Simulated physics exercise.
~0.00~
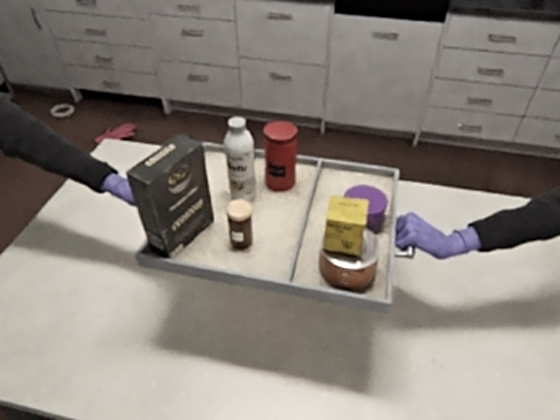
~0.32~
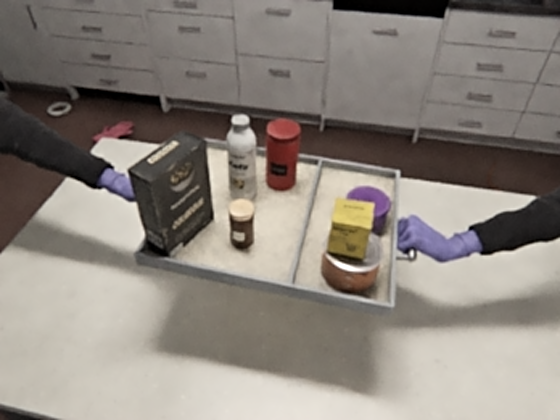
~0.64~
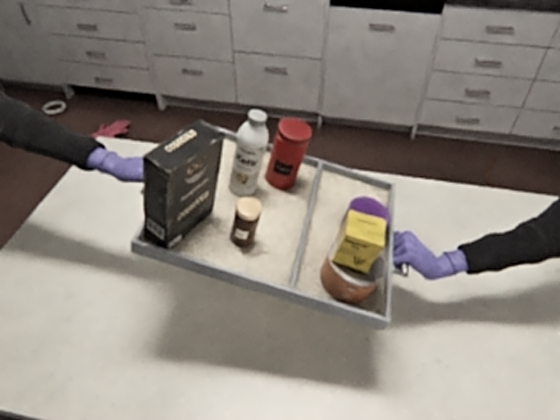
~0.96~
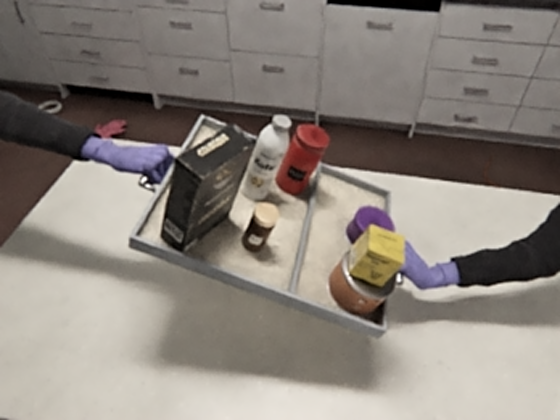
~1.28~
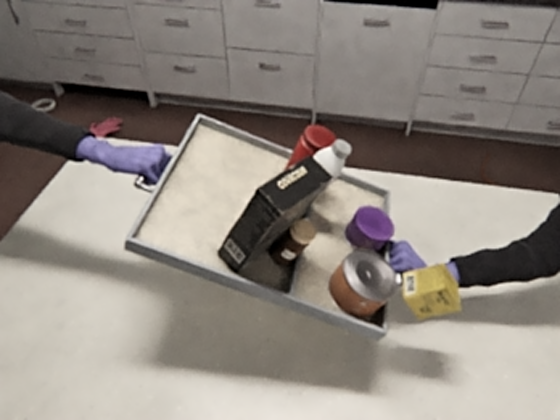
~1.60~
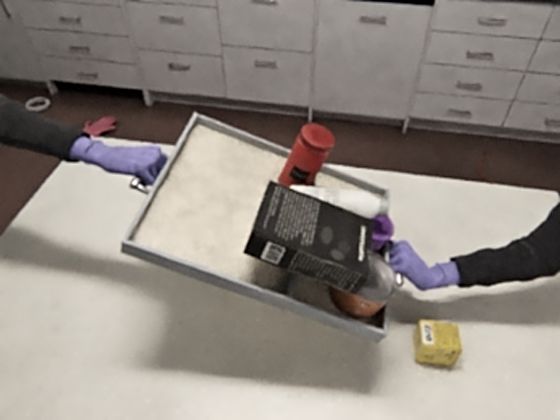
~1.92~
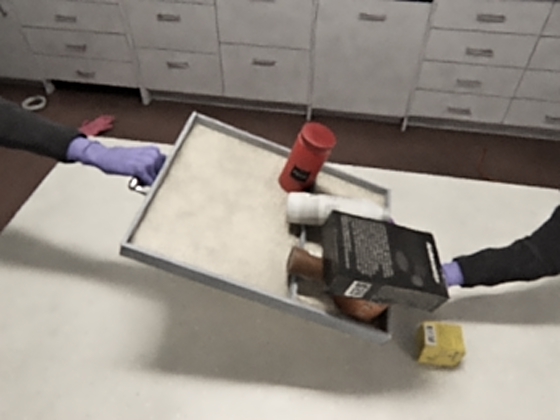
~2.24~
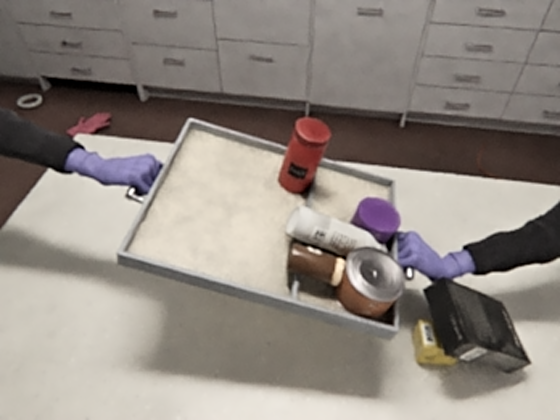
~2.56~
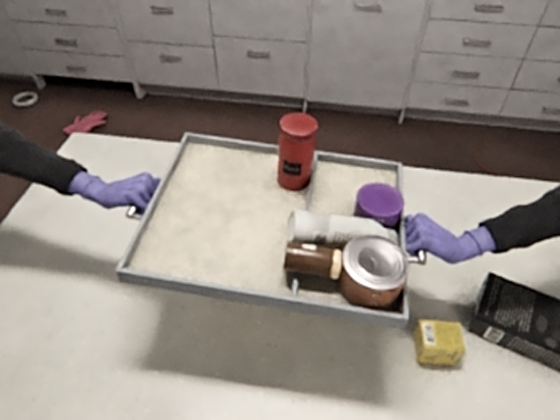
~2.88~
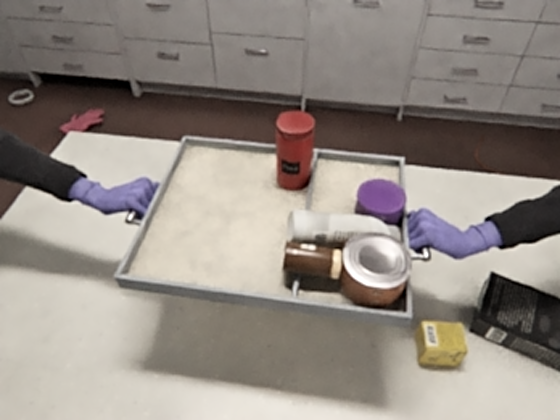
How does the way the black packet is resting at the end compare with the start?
At the start the black packet stands upright on the left part of the tray. By the end it is lying on its side on the table, to the right of the tray.
